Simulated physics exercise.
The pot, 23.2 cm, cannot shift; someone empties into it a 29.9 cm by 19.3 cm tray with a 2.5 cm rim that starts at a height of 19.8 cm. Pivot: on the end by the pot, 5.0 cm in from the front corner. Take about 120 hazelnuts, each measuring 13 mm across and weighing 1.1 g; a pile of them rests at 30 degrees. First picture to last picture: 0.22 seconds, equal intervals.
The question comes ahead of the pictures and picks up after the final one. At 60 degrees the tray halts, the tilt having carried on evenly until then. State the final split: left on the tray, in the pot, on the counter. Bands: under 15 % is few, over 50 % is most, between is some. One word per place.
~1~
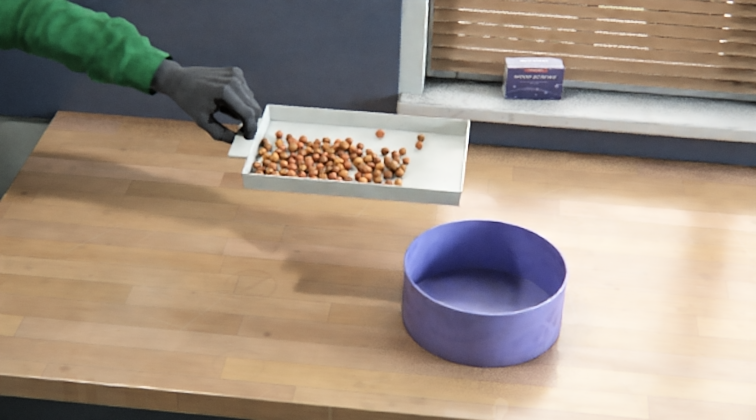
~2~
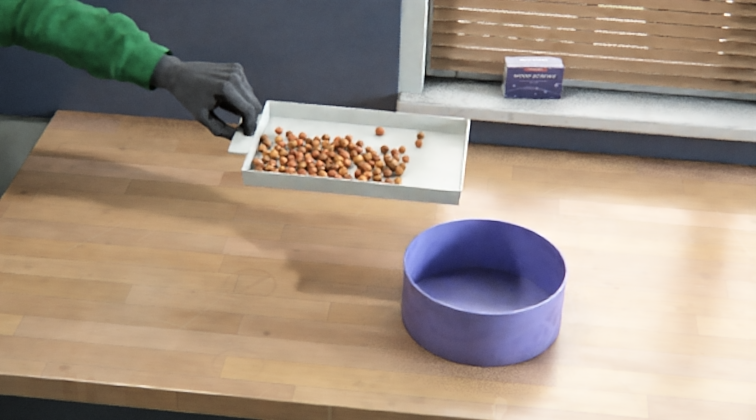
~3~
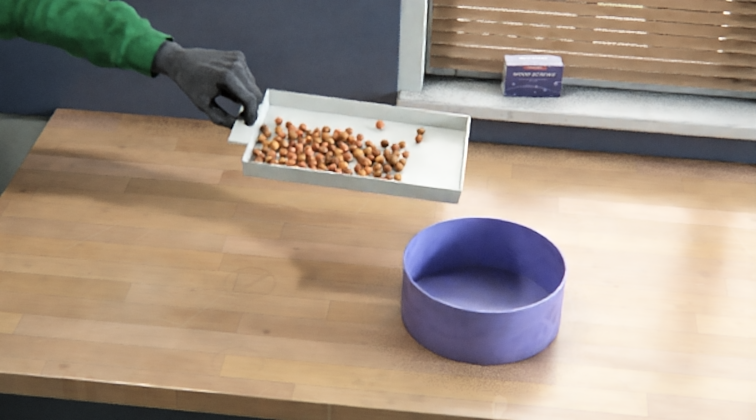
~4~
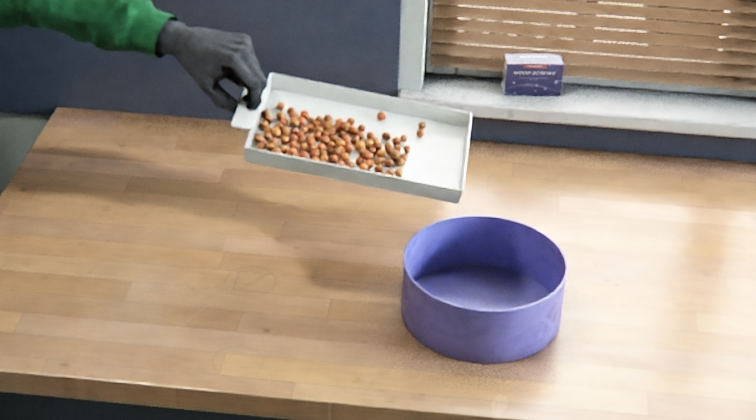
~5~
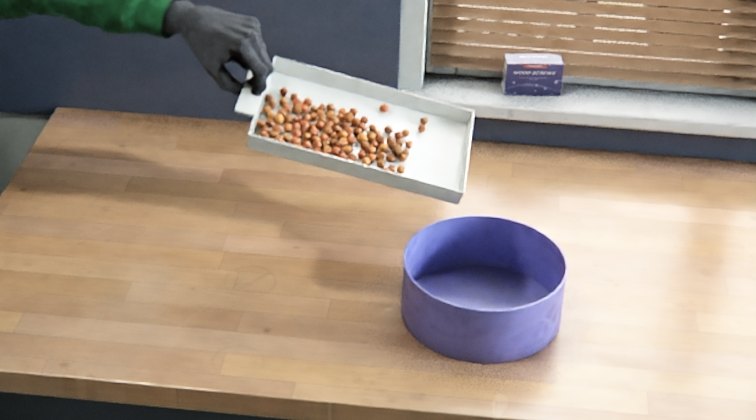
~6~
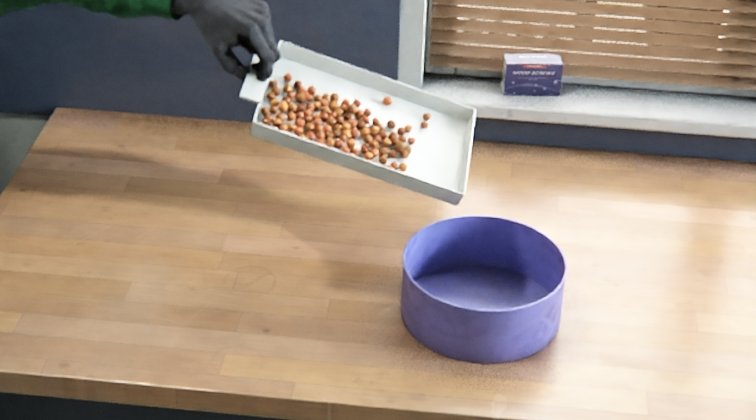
Tray: Most, pot: Some, counter: Few.
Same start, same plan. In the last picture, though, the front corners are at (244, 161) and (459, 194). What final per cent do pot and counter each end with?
Per cent by place - pot 0, counter 0.
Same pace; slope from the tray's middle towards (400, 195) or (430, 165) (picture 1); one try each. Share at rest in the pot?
Approximately 5 percent, then 20 percent.
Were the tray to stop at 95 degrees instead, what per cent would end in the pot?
Estimate: Roughly 100 percent.
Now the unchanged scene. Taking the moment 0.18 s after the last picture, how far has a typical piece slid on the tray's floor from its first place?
About 4 cm.
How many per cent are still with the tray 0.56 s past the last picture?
Of the load, some 70 percent.
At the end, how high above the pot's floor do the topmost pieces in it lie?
Roughly 1.5 centimetres.
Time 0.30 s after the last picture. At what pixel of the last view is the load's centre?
At about (425, 144).
Then, 0.18 s after the last picture, tilt 40 degrees; the tray holds 100 %, the pot 0 %.
Then, 0.30 s after the last picture, tilt 55 degrees; the tray holds 100 %, the pot 0 %.
Then, 0.56 s after the last picture, tilt 60 degrees; the tray holds 70 %, the pot 20 %.
In the end, tray 60 %, pot 35 %, counter 0 %.
